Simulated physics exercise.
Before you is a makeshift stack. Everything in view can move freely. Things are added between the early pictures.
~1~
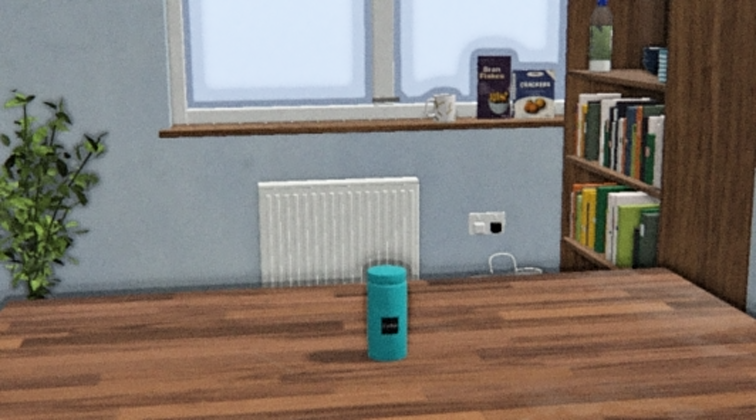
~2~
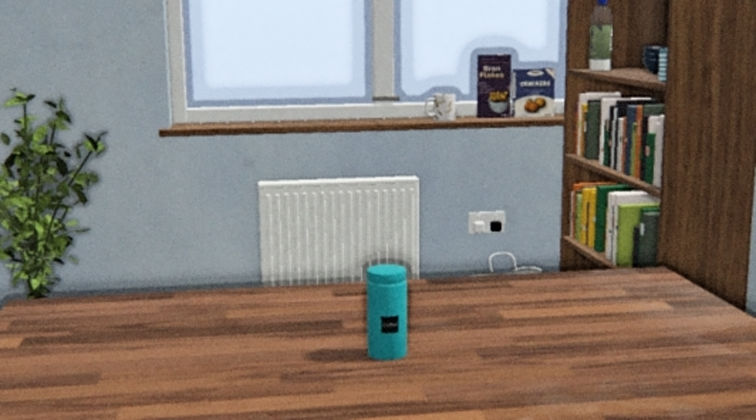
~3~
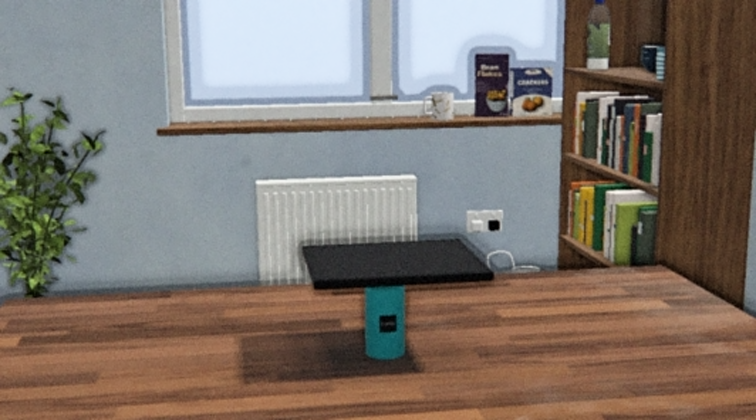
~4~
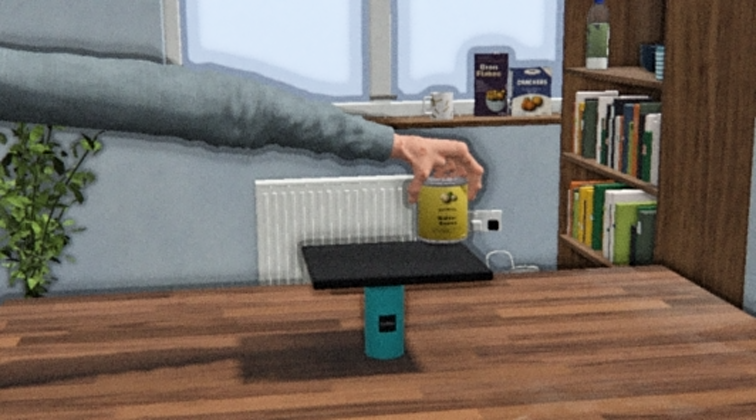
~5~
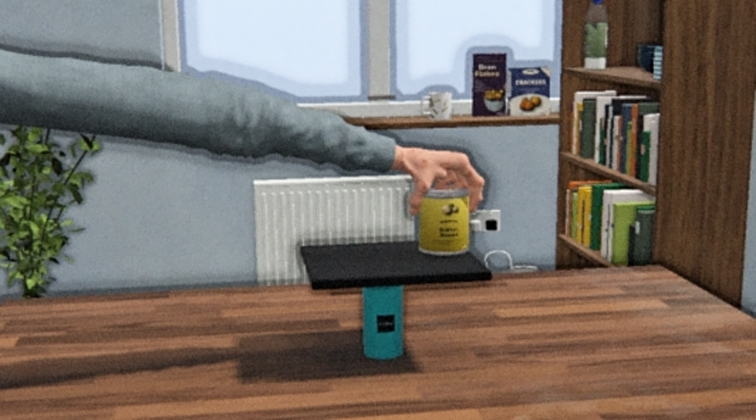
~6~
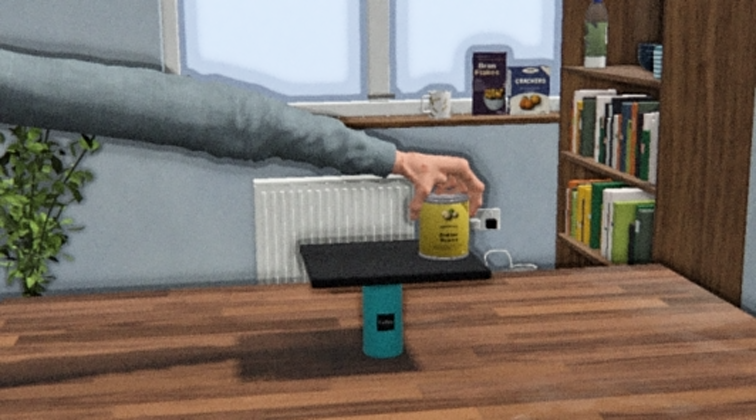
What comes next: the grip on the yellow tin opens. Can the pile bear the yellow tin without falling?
The stack does not stand firm.
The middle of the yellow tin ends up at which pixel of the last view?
End spot: Near (504, 323).
Then, 0.50 s past the last view, yellow tin now fallen; black lid rocked 72° from its first pose.
Then, 1.30 s past the last view, black lid now fallen; turquoise jar rocked 38° from its first pose.
Finally, fallen, turquoise jar, yellow tin and black lid. Final places as the last picture's camera would see them, yellow tin near (504, 323). The stack comes apart.
